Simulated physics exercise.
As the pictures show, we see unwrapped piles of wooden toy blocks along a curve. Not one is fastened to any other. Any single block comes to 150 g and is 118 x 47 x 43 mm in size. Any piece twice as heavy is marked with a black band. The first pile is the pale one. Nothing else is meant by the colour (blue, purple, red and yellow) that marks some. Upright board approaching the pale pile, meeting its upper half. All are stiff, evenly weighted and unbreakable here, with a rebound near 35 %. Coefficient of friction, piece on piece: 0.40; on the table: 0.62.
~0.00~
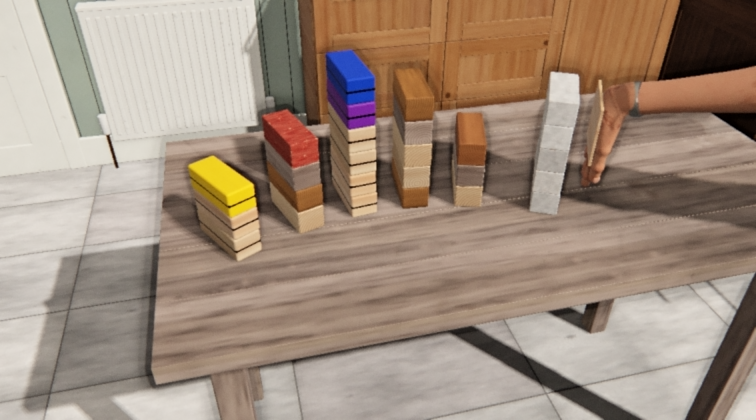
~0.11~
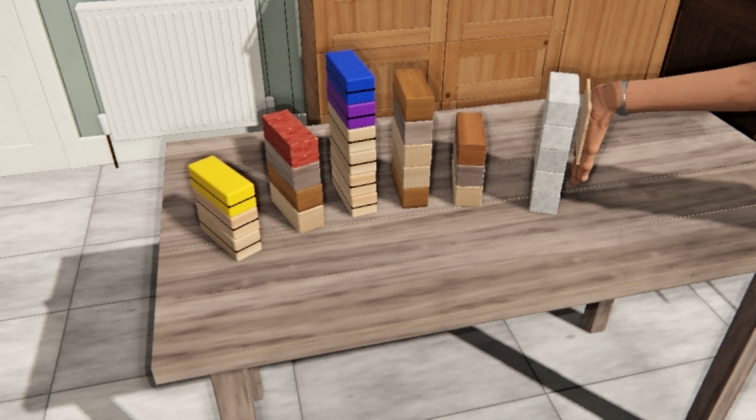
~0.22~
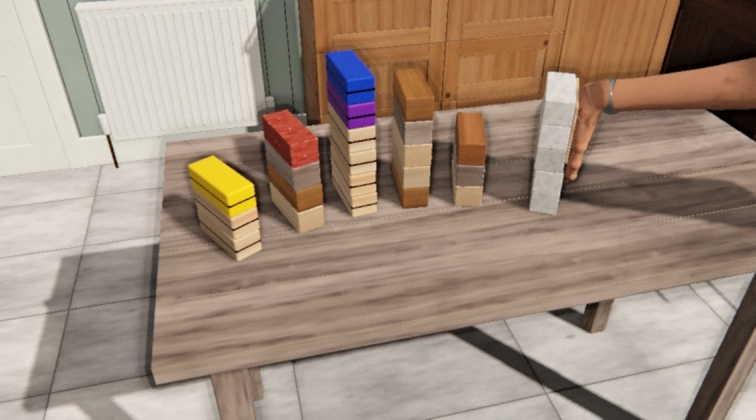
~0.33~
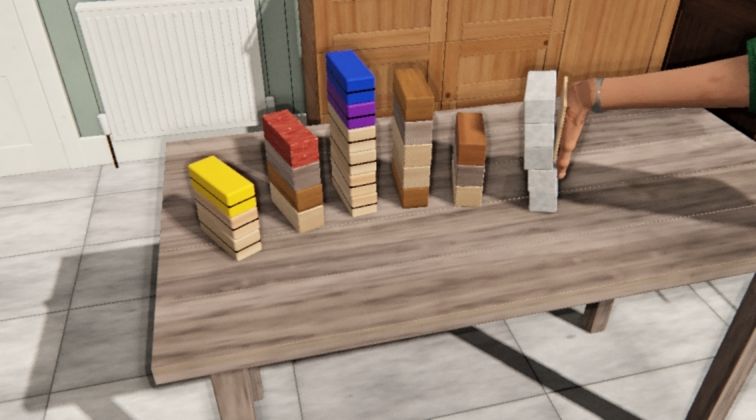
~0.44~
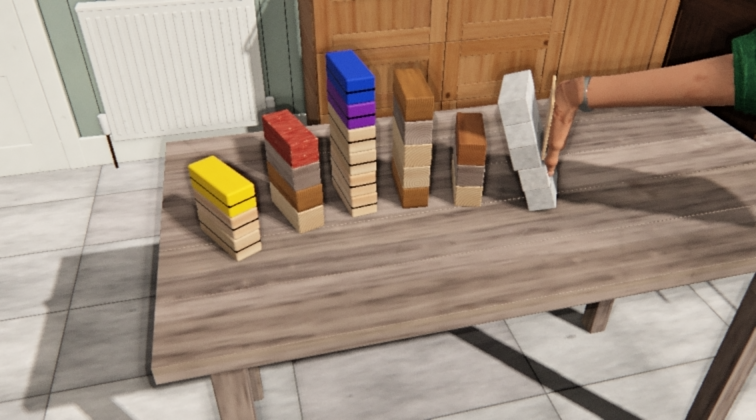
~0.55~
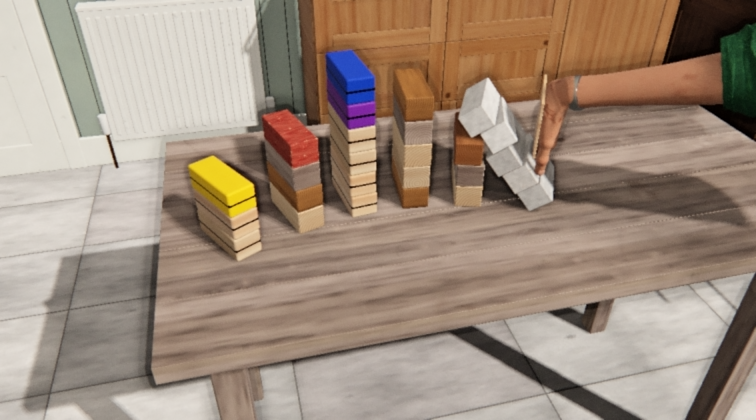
The footage shows a hand moving an upright board leftward against a pale stack of blocks on a wooden table, pushing its upper part until the stack leans steeply left, while the other colourful and brown stacks stay still.
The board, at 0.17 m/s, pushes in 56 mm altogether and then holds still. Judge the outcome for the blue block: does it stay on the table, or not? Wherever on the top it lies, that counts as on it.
For the blue block, the answer is it does.
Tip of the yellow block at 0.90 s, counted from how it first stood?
Some 0 degrees.
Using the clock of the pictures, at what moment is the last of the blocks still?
Close to 1.5 seconds.
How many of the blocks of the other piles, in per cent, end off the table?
My estimate is roughly 0 per cent.
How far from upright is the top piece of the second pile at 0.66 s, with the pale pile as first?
That piece is at some 10°.
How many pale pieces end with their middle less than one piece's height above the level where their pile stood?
The count is 2.
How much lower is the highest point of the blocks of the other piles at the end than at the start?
Roughly 0 centimetres.
Around 0.66 s, 5 of the pale pile down; none of the 21 other blocks off the table, 3 disturbed; blue block unmoved.
Around 0.90 s, 5 of the pale pile down; none of the 21 other blocks off the table, 8 disturbed; blue block unmoved.
Finally (1.6 s), 5 of the pale pile down; none of the 21 other blocks off the table, 10 disturbed; blue block displaced 5 mm; purple block displaced 5 mm; yellow block unmoved. Seen by the last camera, middles, blue block near (346, 77), purple block near (347, 102).
